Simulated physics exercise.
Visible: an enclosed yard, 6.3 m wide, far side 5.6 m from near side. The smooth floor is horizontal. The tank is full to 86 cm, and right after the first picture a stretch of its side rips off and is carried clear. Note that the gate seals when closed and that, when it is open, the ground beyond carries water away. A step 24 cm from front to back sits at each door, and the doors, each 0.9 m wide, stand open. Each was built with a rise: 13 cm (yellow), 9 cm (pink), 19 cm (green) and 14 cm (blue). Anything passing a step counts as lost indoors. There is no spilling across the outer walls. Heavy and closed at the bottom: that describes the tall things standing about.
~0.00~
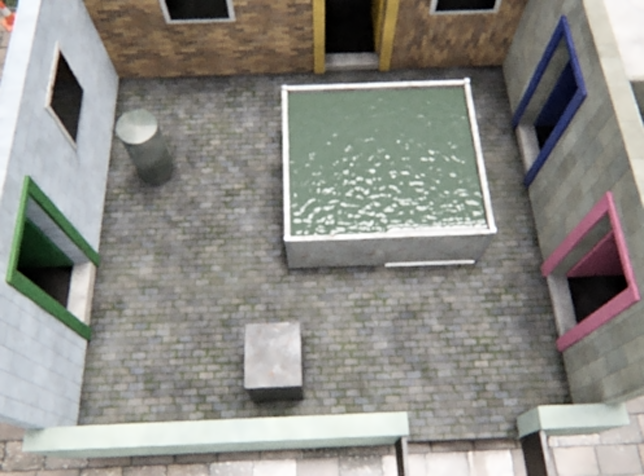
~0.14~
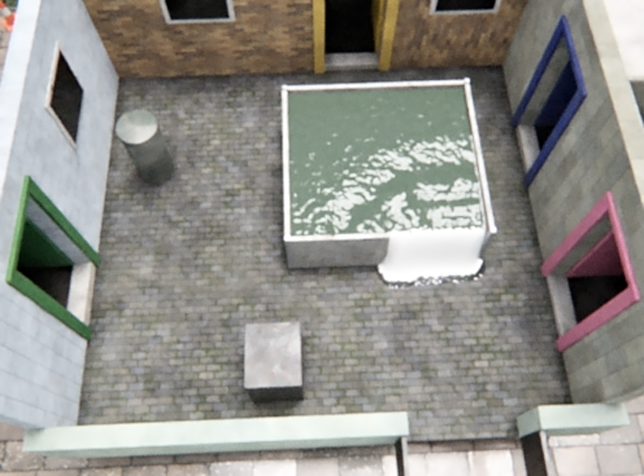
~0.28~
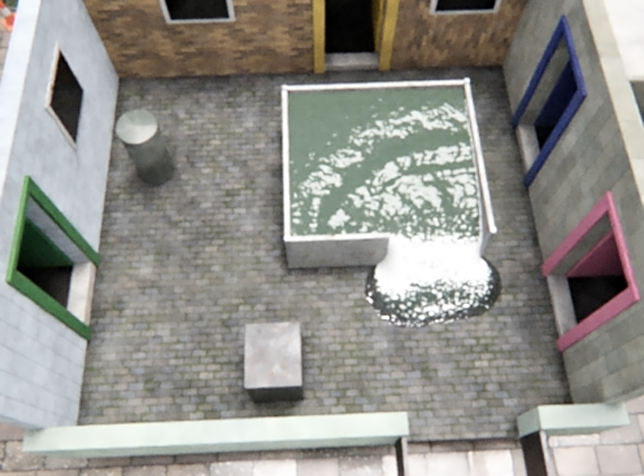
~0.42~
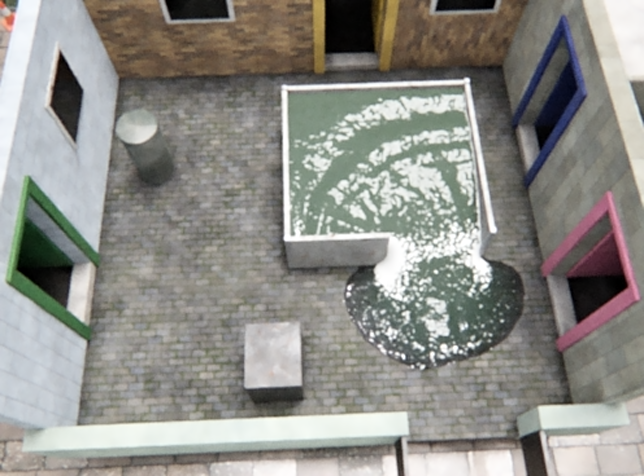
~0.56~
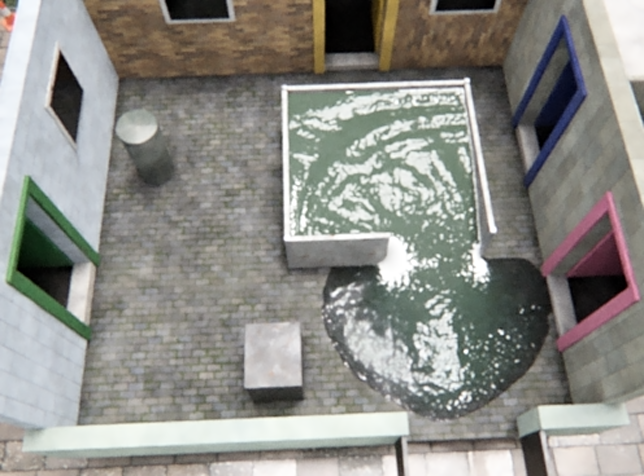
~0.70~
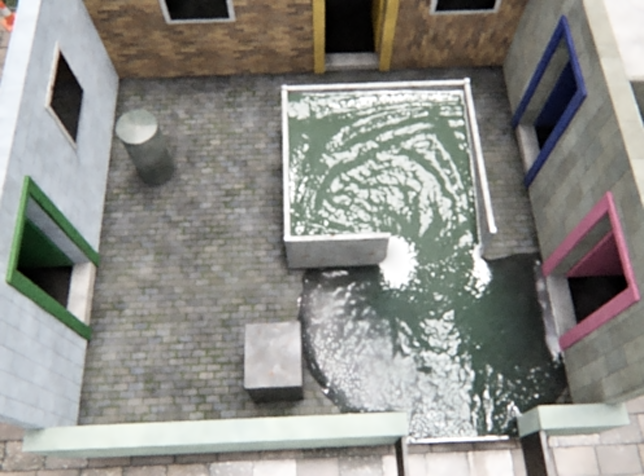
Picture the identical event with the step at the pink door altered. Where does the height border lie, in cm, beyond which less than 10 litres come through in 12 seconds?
It lies at roughly 28 cm.
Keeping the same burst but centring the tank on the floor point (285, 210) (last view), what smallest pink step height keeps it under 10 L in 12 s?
It should be around 18 cm high.
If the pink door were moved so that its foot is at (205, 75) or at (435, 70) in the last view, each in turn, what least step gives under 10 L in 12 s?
Minimums: Roughly 6.0 cm and 9.5 cm.
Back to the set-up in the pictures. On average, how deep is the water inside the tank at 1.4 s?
About 61 cm.
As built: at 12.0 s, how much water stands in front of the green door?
About 3.0 centimetres.
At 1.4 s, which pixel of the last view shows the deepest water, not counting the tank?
Look close to (562, 414).
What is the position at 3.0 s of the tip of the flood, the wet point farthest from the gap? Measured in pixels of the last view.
Near pixel (77, 435).
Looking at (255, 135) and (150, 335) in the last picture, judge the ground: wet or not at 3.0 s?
Taking them in turn, they come out spared and submerged.
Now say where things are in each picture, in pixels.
In the first picture, still water, 86 cm deep, in the tank at (382, 159); the pink door at (582, 283) is dry.
In the second picture, the gap is at (432, 251), the front 0.3 m out at (393, 282); the back of the tank holds 86 cm.
In the third picture, the front is at (401, 319), 0.9 m from the gap at (431, 252); 1.2 m2 of floor is wet, 86 cm left at the back.
In the fourth picture, water pours out at (431, 252) and has run 1.5 m, to (424, 363); about 11 cm deep outside, 86 cm at the back.
In the fifth picture, the gap is at (431, 253), the front 2.1 m out at a hidden place; the back of the tank holds 84 cm.
In the sixth picture, the front is at a hidden place, 2.4 m from the gap at (431, 252); 6.8 m2 of floor is wet, 76 cm left at the back; water is at the pink door at (582, 283).
After 1.4 s water covers 25 % of the floor, deepest (57 cm) near (562, 414); 15 cm at the pink door, 9 litres in over its 9 cm step.
After 3.0 s water covers 40 % of the floor, deepest (35 cm) near (562, 414); 21 cm at the pink door, 128 litres in over its 9 cm step.
After 12.0 s water covers 95 % of the floor, deepest (8 cm) near (548, 414); 7 cm at the pink door, 289 litres in over its 9 cm step.
At the pink door as built, the water arrived by 0.7 s and peaked near 23 cm at 2.6 s.
Run again over the same 12 s with other heights there, 24 litres in over 24.5 cm, 2 litres over 33 cm. The limit of 10 litres is kept from about 28 cm up.
